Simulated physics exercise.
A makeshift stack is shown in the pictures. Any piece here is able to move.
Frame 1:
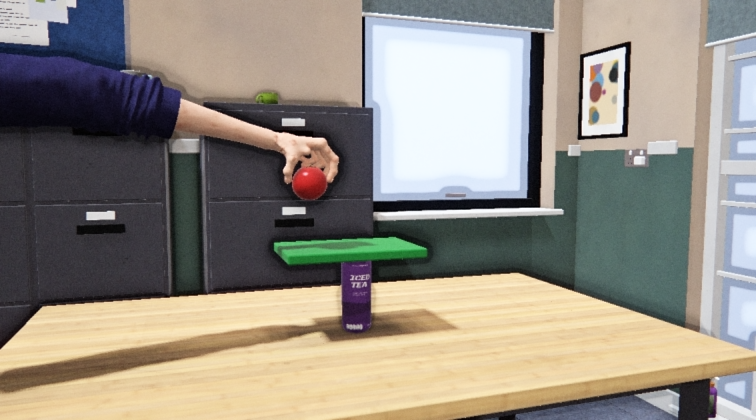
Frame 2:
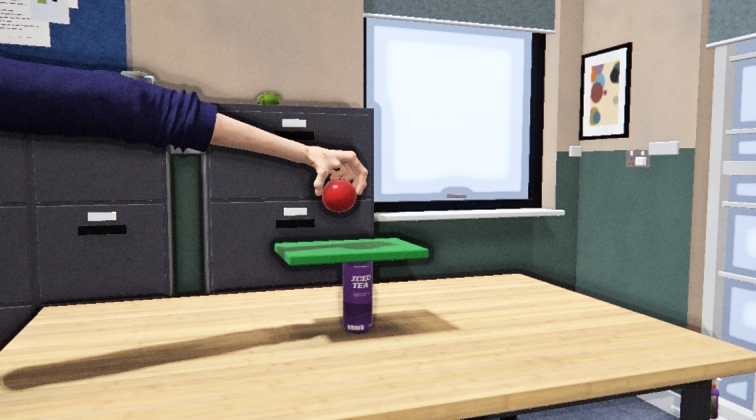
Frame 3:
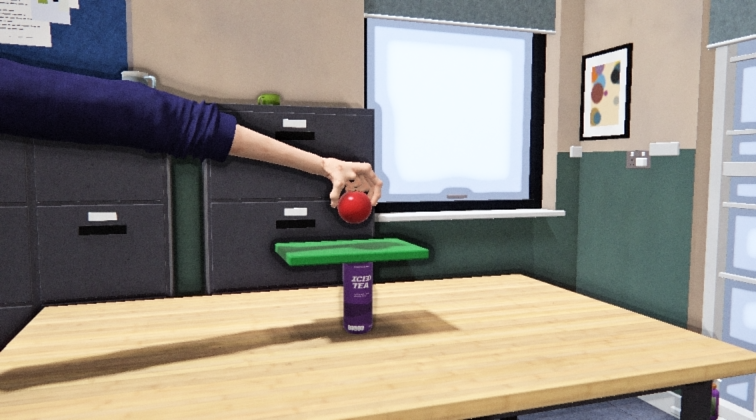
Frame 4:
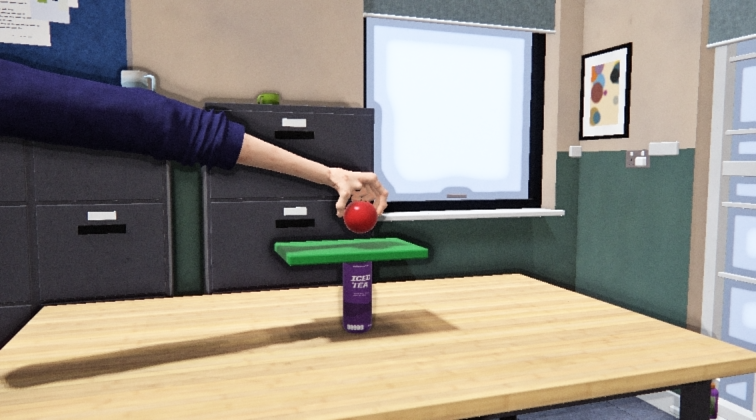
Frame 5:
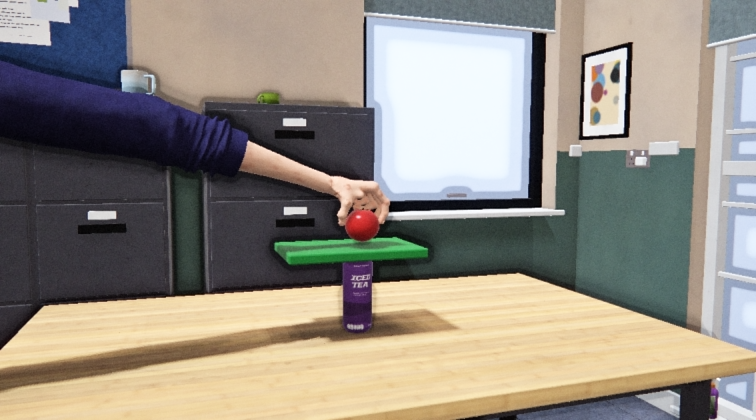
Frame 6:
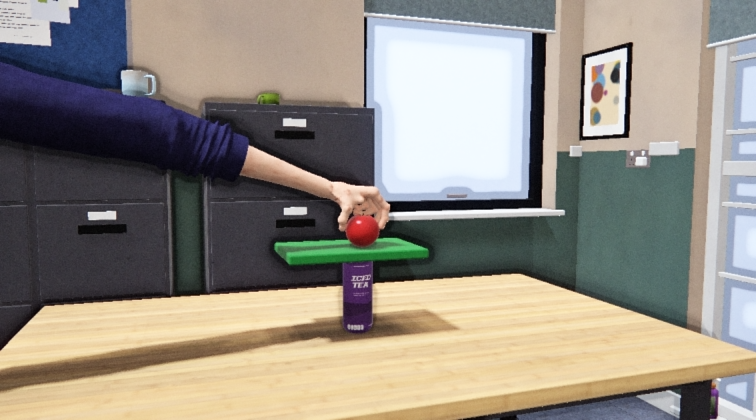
Hand carrying a red tomato rightward and down, setting it on a green board atop a purple can, fingers still holding it.
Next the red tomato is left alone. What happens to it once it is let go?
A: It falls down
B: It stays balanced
It stays balanced.
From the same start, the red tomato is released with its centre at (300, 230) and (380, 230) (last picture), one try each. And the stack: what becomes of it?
It tips over first and stays steady second.
Then, 0.20 s after the last picture, nothing has stirred.
Then, 0.60 s after the last picture, red tomato resting near (363, 231).
At rest, all 3 in place. Seen from the same camera at the end, red tomato near (363, 231). The stack holds.
